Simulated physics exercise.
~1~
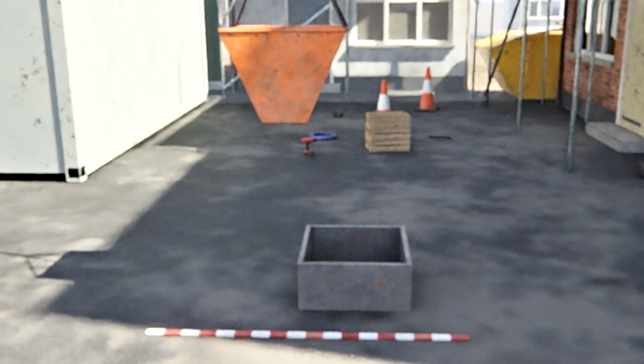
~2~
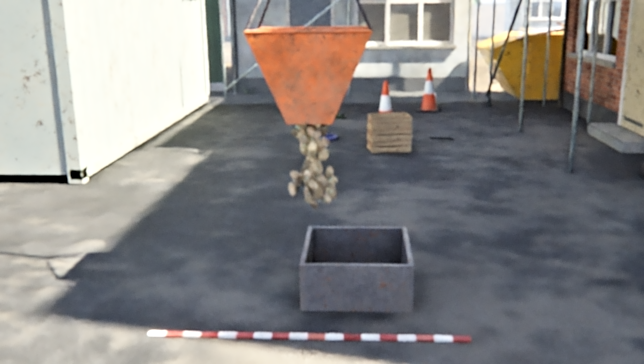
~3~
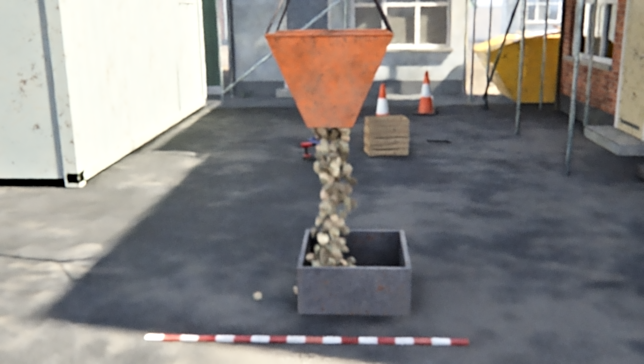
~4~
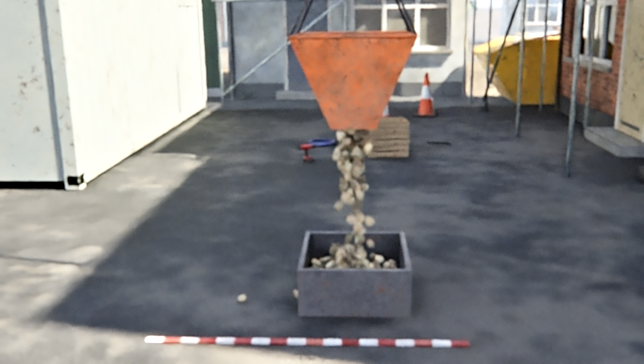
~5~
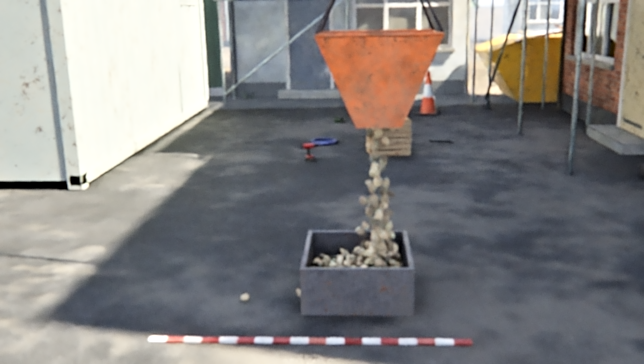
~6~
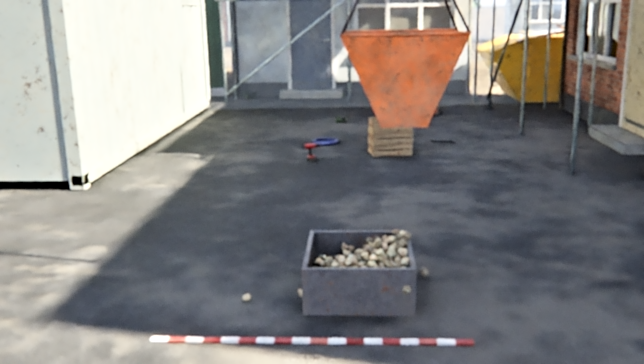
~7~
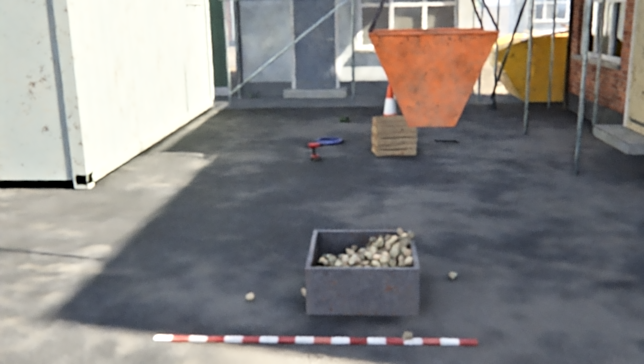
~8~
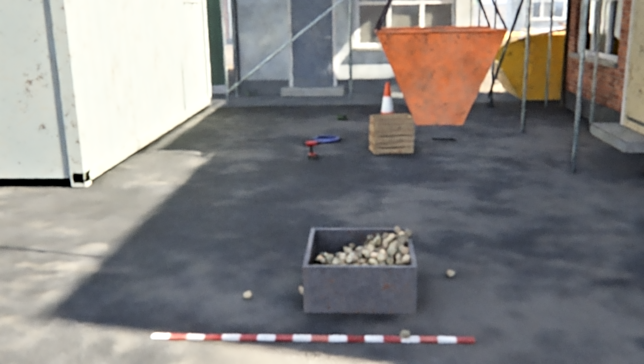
In a paved yard beside a white container, an orange skip hanging from cables moved to the right, dropping a stream of pale stones into a grey bin; the emptied skip carried on, leaving stones heaped toward the bin's right and a few on the ground.
